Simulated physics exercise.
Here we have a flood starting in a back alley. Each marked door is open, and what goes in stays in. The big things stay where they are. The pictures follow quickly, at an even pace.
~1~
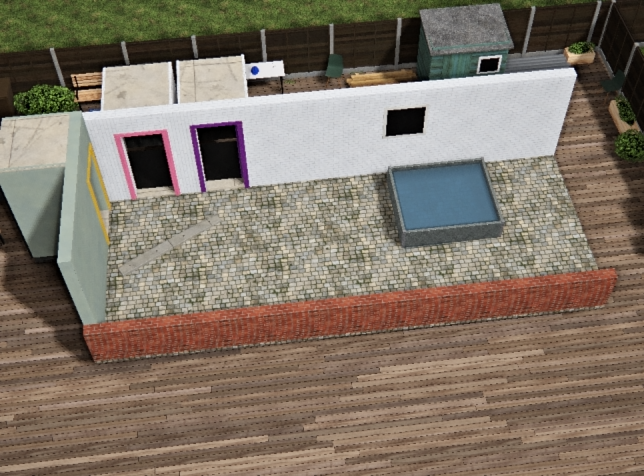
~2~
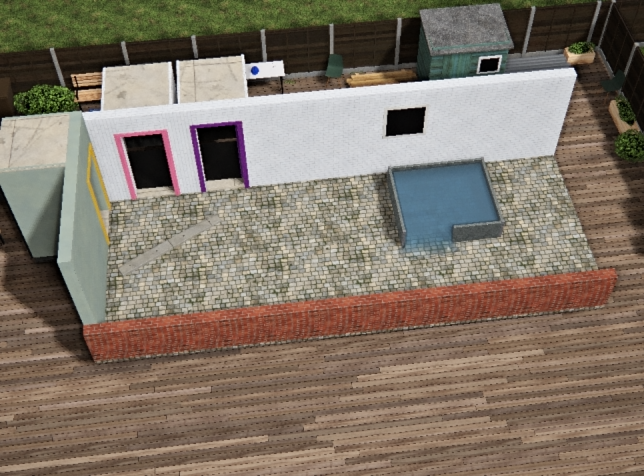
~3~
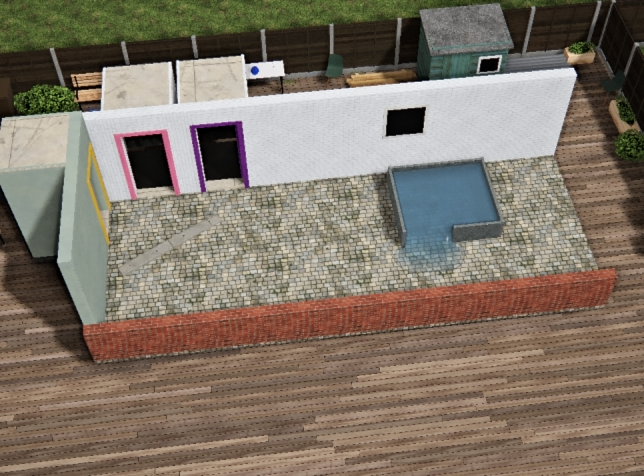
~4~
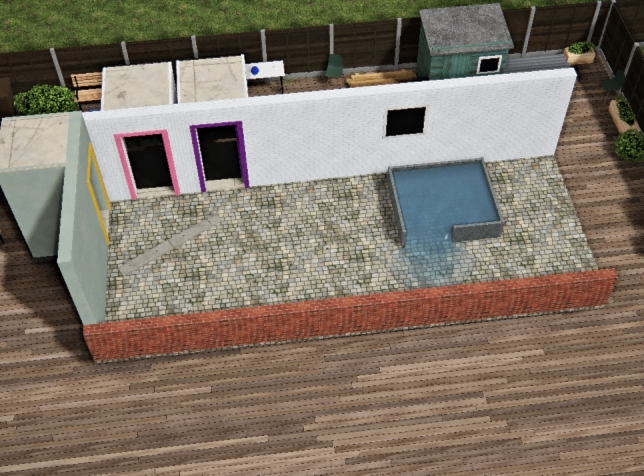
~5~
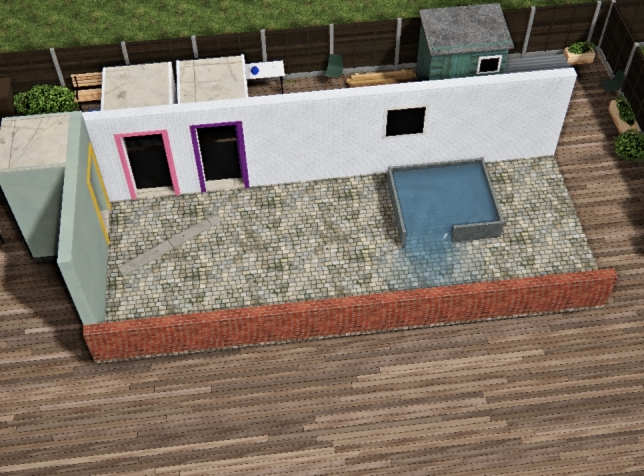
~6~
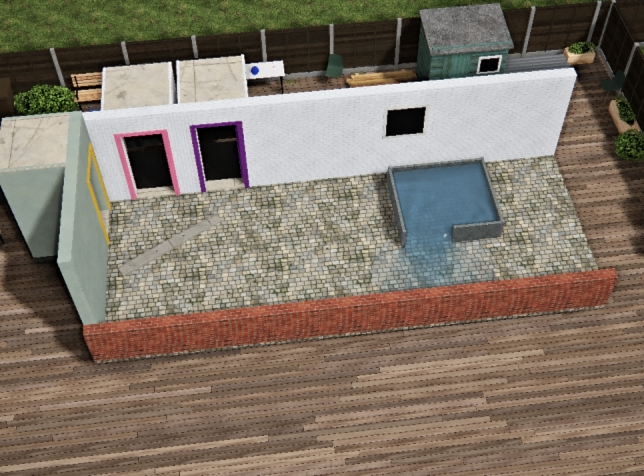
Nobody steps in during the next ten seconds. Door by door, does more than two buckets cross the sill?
In the end: The purple door stays under that; the yellow door stays under that; the pink door stays under that.
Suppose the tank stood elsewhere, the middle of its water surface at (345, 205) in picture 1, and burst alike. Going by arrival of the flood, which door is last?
The purple door.
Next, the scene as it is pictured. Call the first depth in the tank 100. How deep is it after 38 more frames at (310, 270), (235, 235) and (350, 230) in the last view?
Roughly 6, 6 and 0 per cent, in turn.
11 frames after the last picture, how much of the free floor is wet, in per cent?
Roughly 20 per cent.
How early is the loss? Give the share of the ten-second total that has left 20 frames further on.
Some 15 per cent.
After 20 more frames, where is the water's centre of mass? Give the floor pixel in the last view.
Close to (413, 249).
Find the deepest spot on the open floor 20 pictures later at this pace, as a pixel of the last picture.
Around (439, 298).
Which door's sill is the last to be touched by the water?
I say the pink door.
A moment on, water covers 10 % of the floor; the purple door not reached, the yellow door not reached, the pink door not reached.
Next, water covers 20 % of the floor; the purple door not reached, the yellow door not reached, the pink door not reached.
Then, water covers 50 % of the floor; the purple door not reached, the yellow door not reached, the pink door not reached.
Later, water covers 65 % of the floor; the purple door wet at the sill, nothing in, the yellow door wet at the sill, nothing in, the pink door not reached.
In the end, water covers 75 % of the floor; the purple door wet at the sill, nothing in, the yellow door wet at the sill, nothing in, the pink door wet at the sill, nothing in.
